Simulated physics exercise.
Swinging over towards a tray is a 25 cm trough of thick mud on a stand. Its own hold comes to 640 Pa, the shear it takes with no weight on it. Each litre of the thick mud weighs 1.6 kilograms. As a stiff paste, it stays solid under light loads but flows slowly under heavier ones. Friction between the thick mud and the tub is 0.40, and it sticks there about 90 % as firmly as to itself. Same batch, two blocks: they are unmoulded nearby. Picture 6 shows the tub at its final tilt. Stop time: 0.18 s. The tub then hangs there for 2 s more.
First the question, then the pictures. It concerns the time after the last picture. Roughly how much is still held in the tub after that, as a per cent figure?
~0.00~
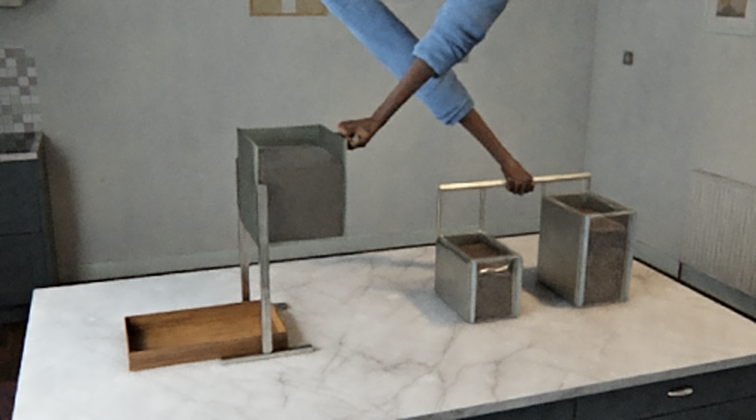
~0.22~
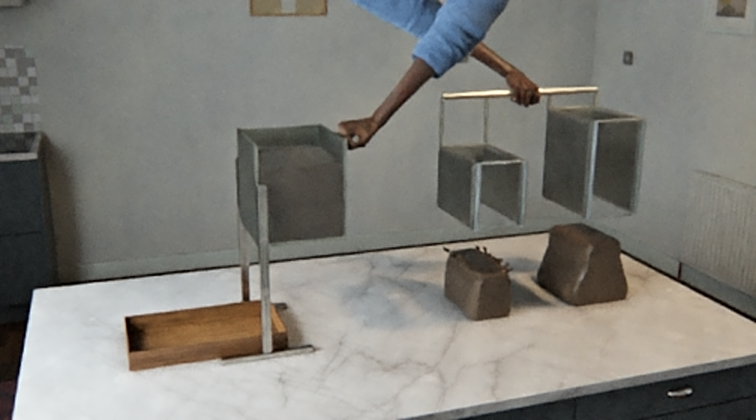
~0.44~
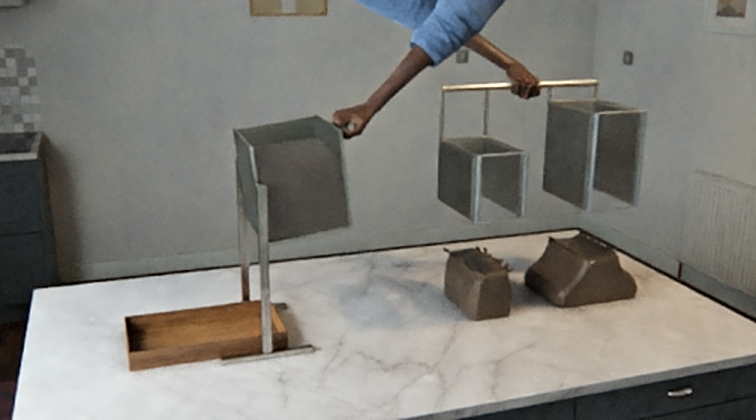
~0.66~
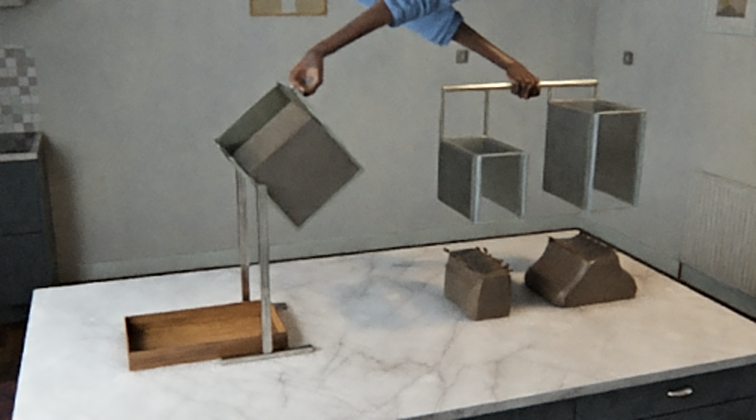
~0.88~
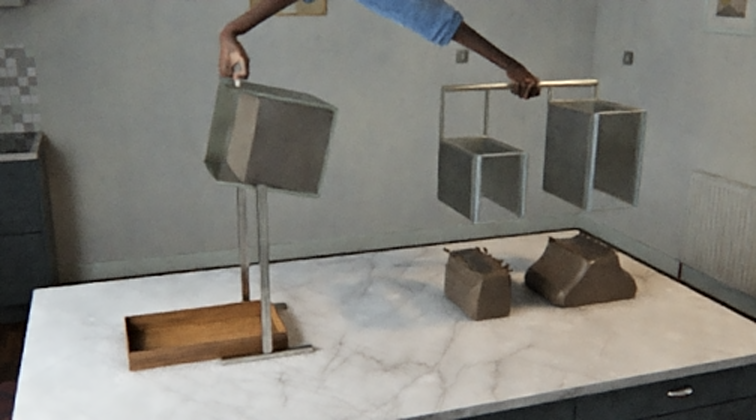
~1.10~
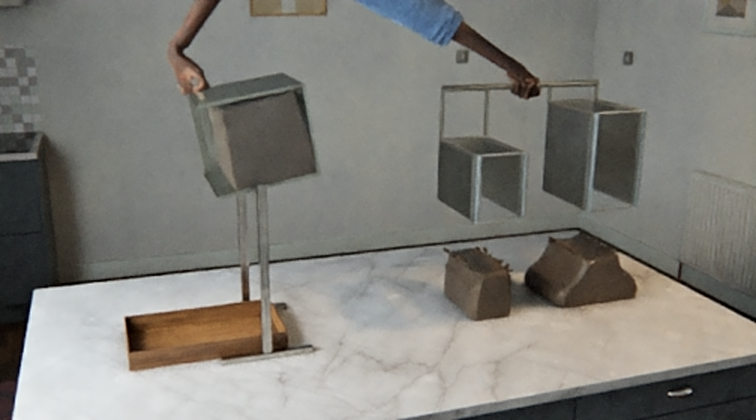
The amount still held in the tub is about 47 per cent.
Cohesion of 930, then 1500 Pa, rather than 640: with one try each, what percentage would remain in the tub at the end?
100 in a hundred, followed by 100 in a hundred.
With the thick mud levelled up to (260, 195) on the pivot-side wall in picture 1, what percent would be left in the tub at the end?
About 75 per cent.
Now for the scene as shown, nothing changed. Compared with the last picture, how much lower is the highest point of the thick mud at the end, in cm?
Roughly 13 cm.
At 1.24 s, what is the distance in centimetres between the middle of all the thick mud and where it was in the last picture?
Measured shift, roughly 4 cm.
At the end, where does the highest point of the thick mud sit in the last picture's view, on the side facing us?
The highest point is near (290, 144) in the last picture.
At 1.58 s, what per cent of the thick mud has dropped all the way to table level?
0 %.
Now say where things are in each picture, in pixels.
In the first picture, handle-side rim at (343, 141), tilt 0 degrees; highest point of the thick mud at (338, 164); test blocks 15 cm, 24 cm high (left to right).
In the second picture, handle-side rim at (343, 141), tilt 0 degrees; highest point of the thick mud at (338, 164); test blocks 15 cm, 20 cm high (left to right).
In the third picture, handle-side rim at (338, 132), tilt 7 degrees; highest point of the thick mud at (334, 156); test blocks 15 cm, 15 cm high (left to right).
In the fourth picture, handle-side rim at (298, 97), tilt 40 degrees; highest point of the thick mud at (309, 119); test blocks 15 cm, 15 cm high (left to right).
In the fifth picture, handle-side rim at (235, 92), tilt 77 degrees; highest point of the thick mud at (265, 100); test blocks 15 cm, 15 cm high (left to right).
In the sixth picture, handle-side rim at (200, 109), tilt 99 degrees; highest point of the thick mud at (290, 93); test blocks 15 cm, 15 cm high (left to right).
By 1.24 s, the tub is at 99 degrees and holds 97 %.
By 1.41 s, the tub is at 99 degrees and holds 66 %.
By 1.58 s, the tub is at 99 degrees and holds 50 %.
By 1.75 s, the tub is at 99 degrees and holds 47 %.
By 3.10 s, at the end, the tub is at 99 degrees and holds 47 %.
